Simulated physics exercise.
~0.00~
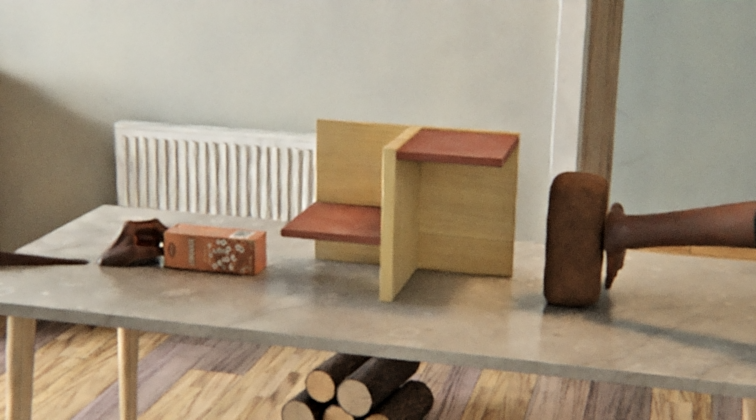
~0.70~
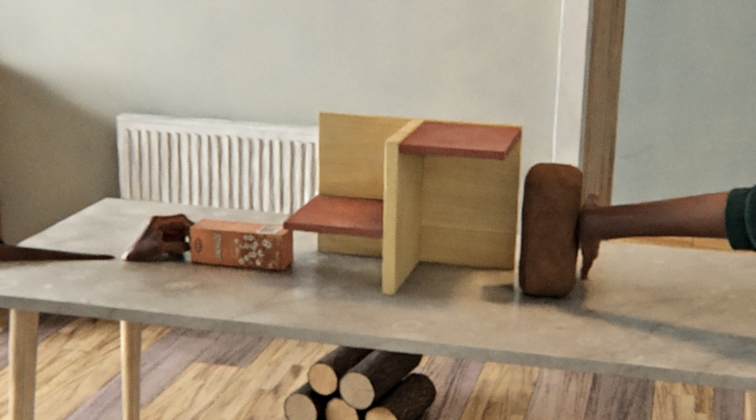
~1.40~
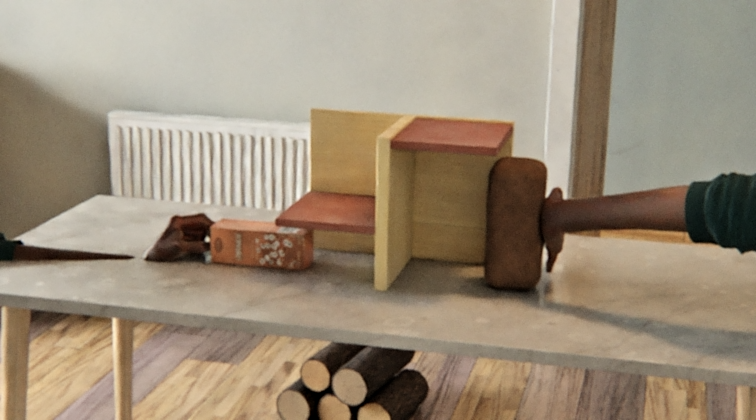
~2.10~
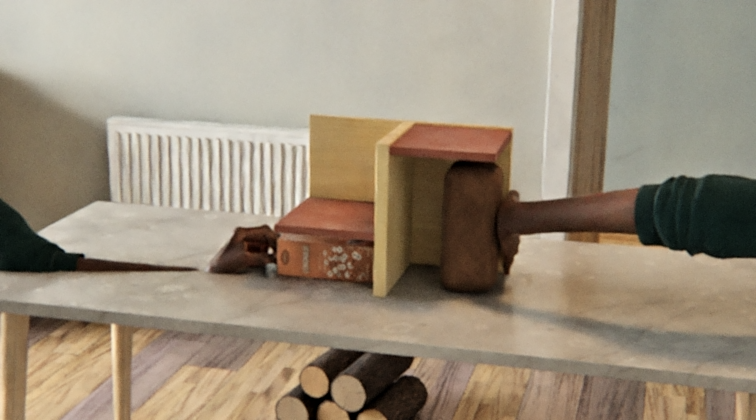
A brown loaf and an orange carton on its side were pushed by hands from the right and left toward a two-sided shelf on a table, and both slid in beneath its reddish boards, the loaf under the higher one and the carton under the lower.
